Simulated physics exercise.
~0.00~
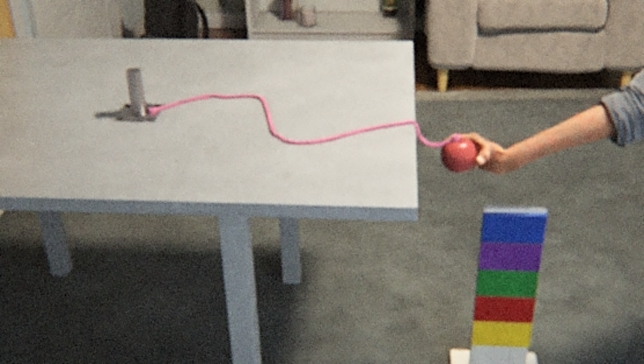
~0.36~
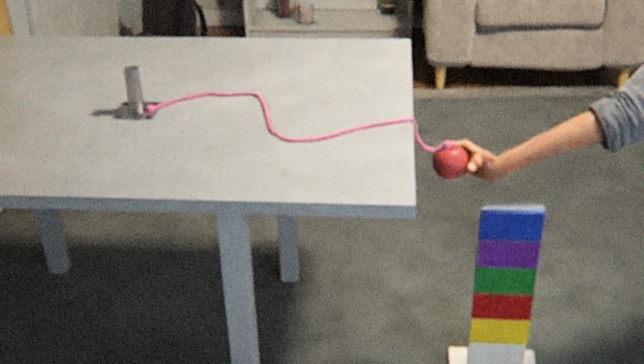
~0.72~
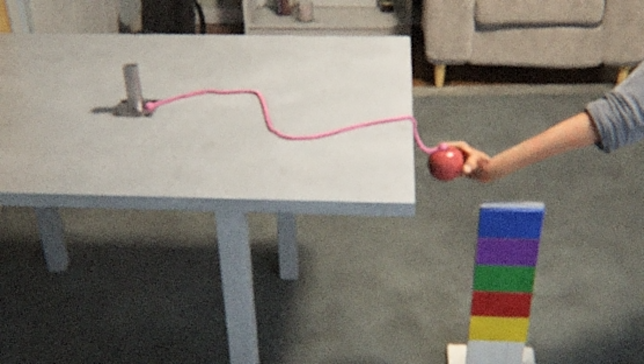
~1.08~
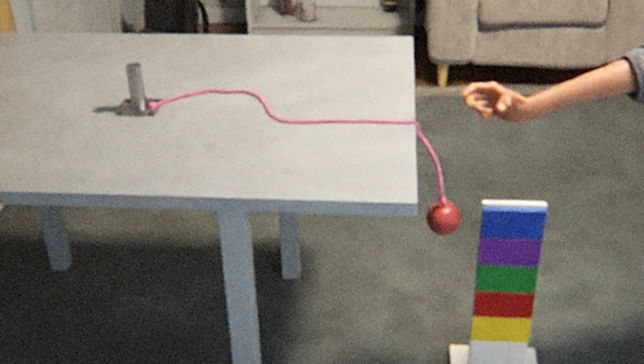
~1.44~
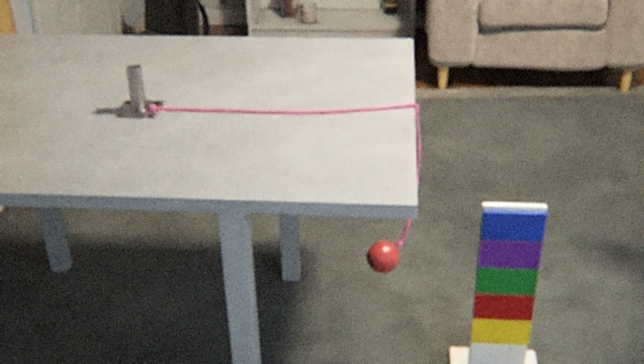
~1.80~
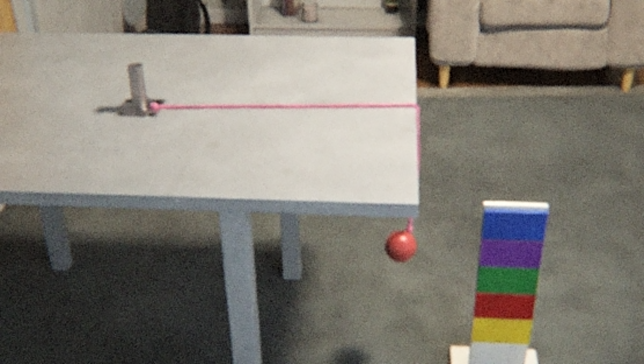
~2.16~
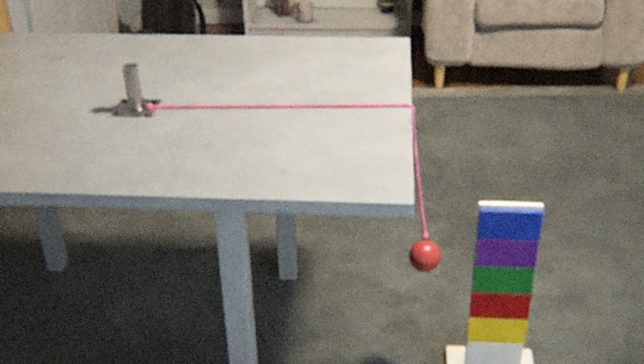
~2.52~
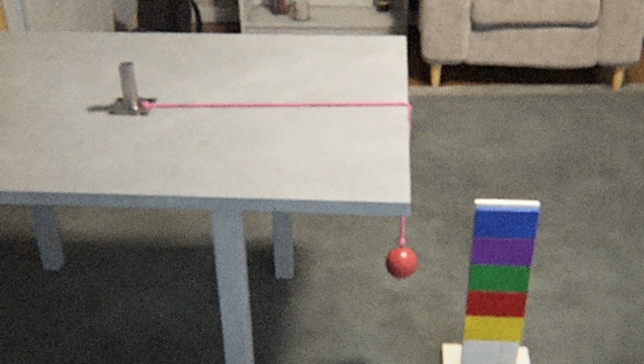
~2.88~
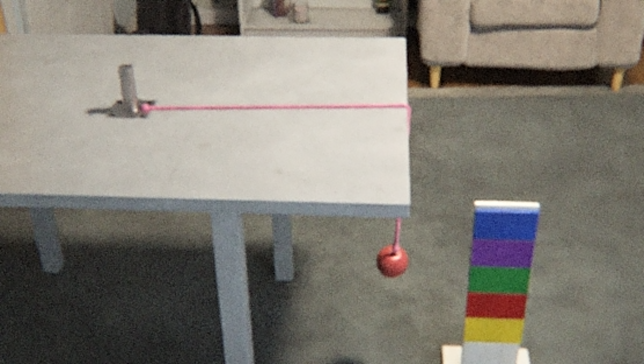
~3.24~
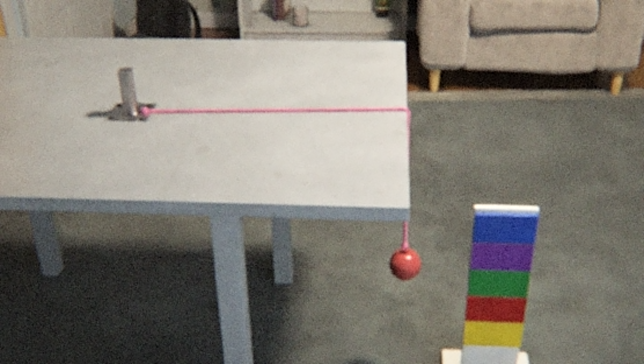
A hand releases a red ball on a cord, and it swings below the table edge.
